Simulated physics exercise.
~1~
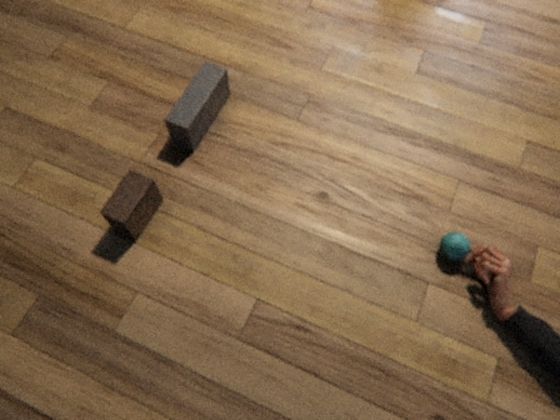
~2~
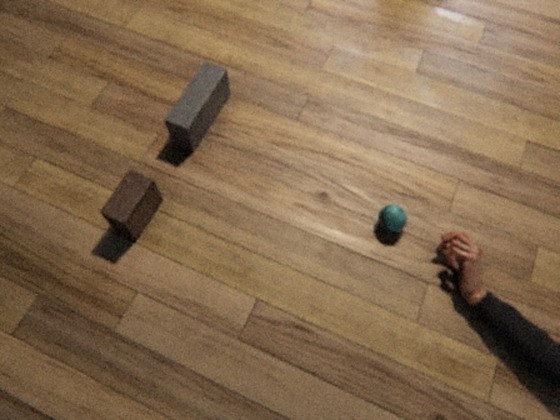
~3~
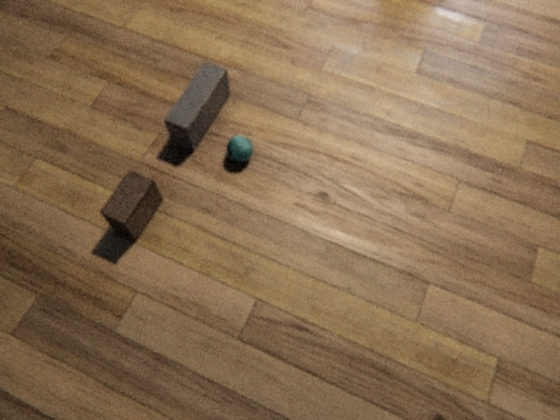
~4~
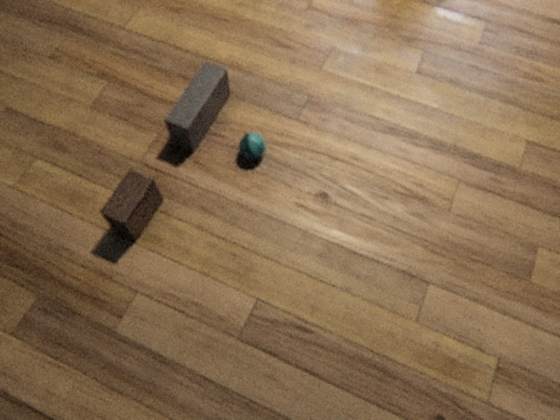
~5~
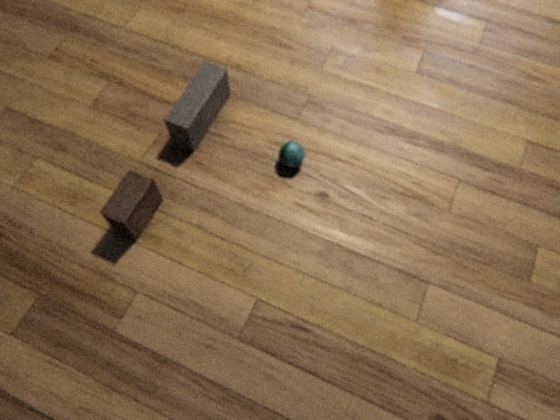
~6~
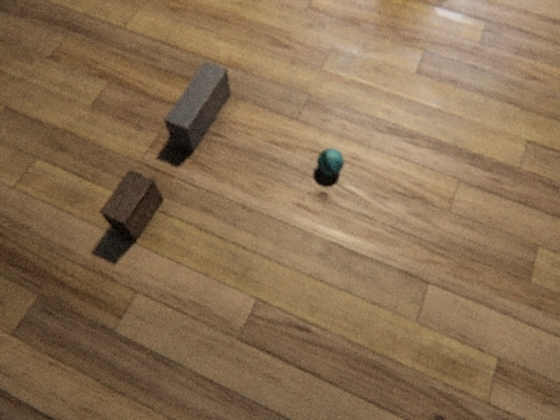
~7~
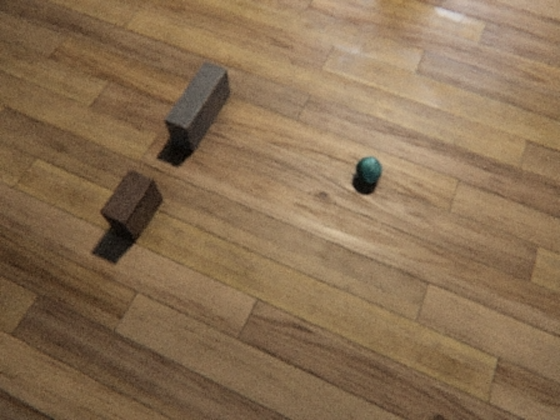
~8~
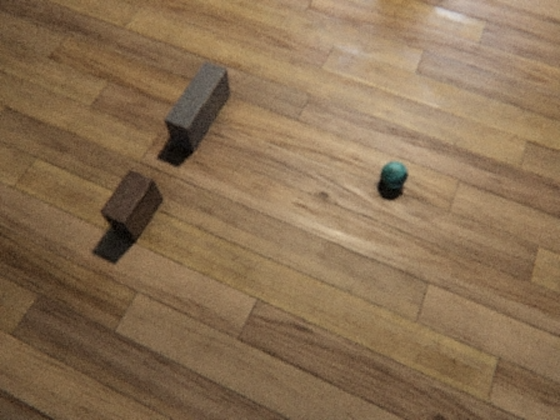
The clip opens on a wooden floor with a grey block and a brown block standing apart on the left, while a hand at the lower right holds a turquoise ball. The hand lets go and draws back as the ball rolls left and up toward the blocks. The arm leaves the view, and the ball comes close to the grey block. Rather than passing through the gap, it strikes that block and comes back, rolling right and slightly down across the boards. It ends at rest right of the middle, with both blocks still in their places.
